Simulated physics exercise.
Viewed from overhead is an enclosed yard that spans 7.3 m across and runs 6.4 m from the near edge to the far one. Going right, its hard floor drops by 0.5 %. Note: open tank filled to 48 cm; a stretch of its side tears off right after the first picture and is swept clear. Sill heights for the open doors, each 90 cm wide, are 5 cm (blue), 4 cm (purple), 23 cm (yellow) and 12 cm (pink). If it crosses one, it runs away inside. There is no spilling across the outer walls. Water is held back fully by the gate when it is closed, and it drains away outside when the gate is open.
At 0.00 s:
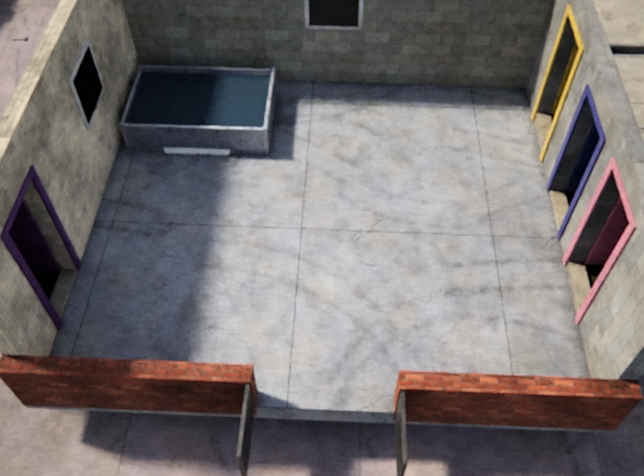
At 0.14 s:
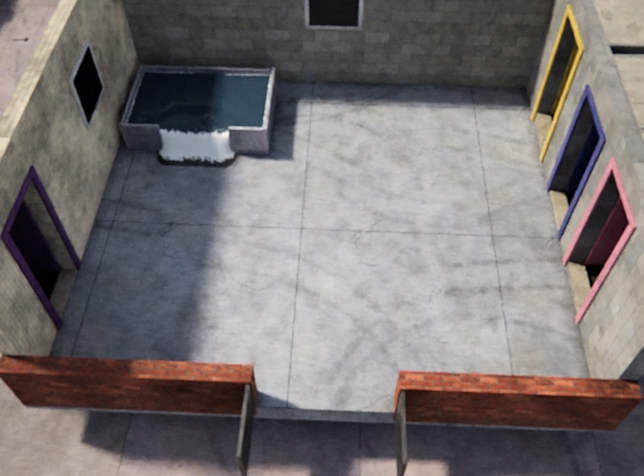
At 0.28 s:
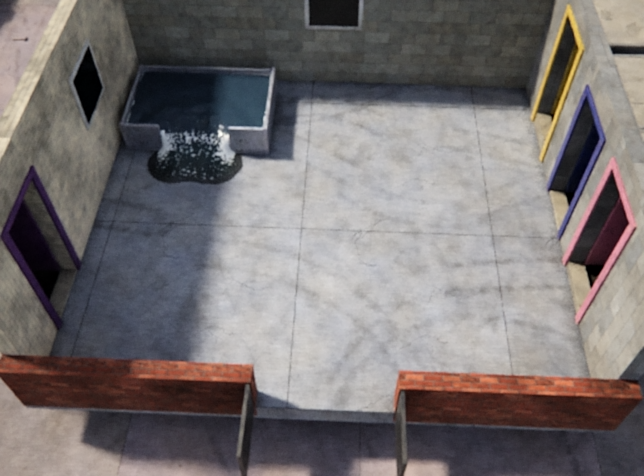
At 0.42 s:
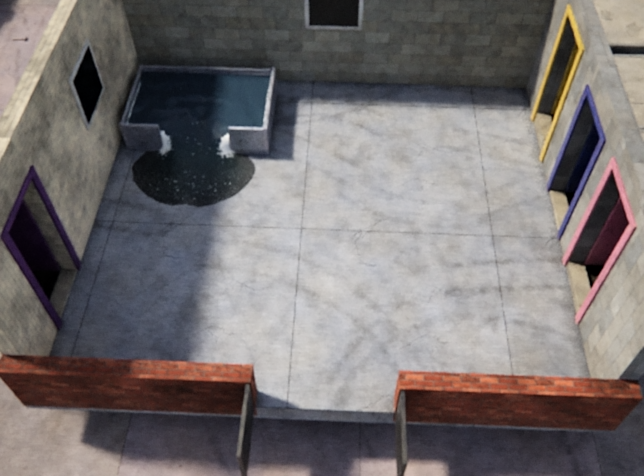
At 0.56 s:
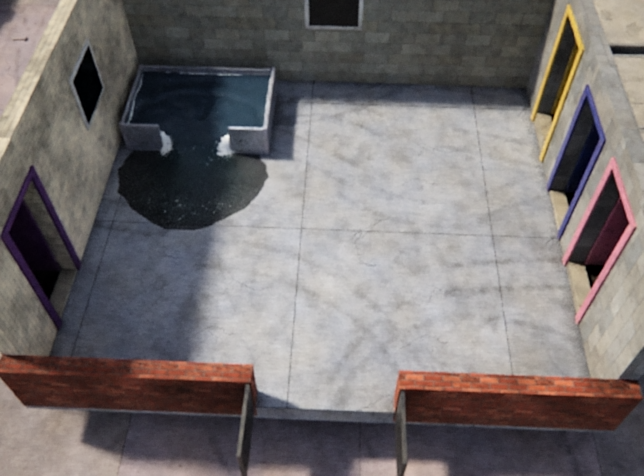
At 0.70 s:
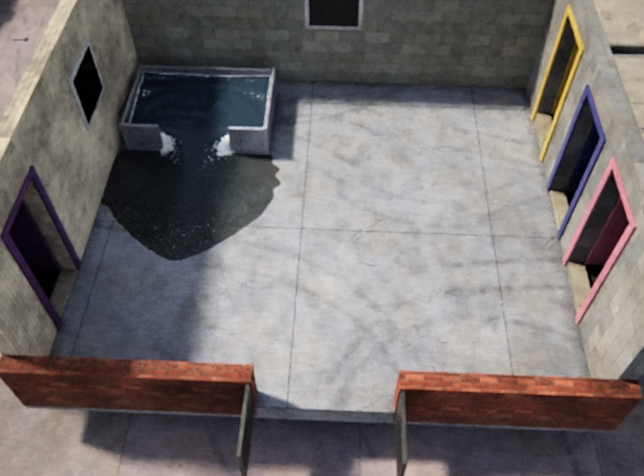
In this clip, part of the front side of an open tank in a walled yard gives way, and water pours through the gap, spreading across the grey floor in a widening dark pool toward the left wall and the near edge.
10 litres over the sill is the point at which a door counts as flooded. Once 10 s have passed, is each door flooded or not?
At the end, for the blue door I'd say within the limit. For the purple door I'd say above the limit. For the yellow door I'd say within the limit. For the pink door I'd say within the limit.
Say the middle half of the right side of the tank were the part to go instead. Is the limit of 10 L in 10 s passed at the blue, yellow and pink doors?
Blue beyond, yellow short, pink short.
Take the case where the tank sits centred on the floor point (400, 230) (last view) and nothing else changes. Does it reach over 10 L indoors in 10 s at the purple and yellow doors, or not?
So the purple door keeps within it and the yellow door keeps within it.
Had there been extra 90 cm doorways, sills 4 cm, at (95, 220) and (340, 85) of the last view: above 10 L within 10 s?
More, less.
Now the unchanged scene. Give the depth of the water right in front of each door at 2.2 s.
Centimetres: Blue 0 / purple 8 / yellow 0 / pink 0.
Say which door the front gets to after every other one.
It is the yellow one.
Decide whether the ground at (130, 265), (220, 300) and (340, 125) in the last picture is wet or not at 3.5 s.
Submerged, submerged, untouched.
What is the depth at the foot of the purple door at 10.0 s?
The depth there is around 4.5 cm.
After 1.4 s water covers 20 % of the floor and is deepest (28 cm) near (201, 154); blue door not reached, purple door not reached, yellow door not reached, pink door not reached.
After 2.2 s water covers 35 % of the floor and is deepest (32 cm) near (42, 380); blue door not reached, purple door 8 cm at the sill, 3 L in, yellow door not reached, pink door not reached.
After 3.5 s water covers 40 % of the floor and is deepest (19 cm) near (42, 380); blue door not reached, purple door 6 cm at the sill, 11 L in, yellow door not reached, pink door not reached.
After 6.0 s water covers 50 % of the floor and is deepest (11 cm) near (99, 370); blue door not reached, purple door 8 cm at the sill, 39 L in, yellow door not reached, pink door not reached.
After 10.0 s water covers 70 % of the floor and is deepest (8 cm) near (587, 404); blue door 6 cm at the sill, 0 L in, purple door 5 cm at the sill, 65 L in, yellow door 3 cm at the sill, 0 L in, pink door 7 cm at the sill, 0 L in.
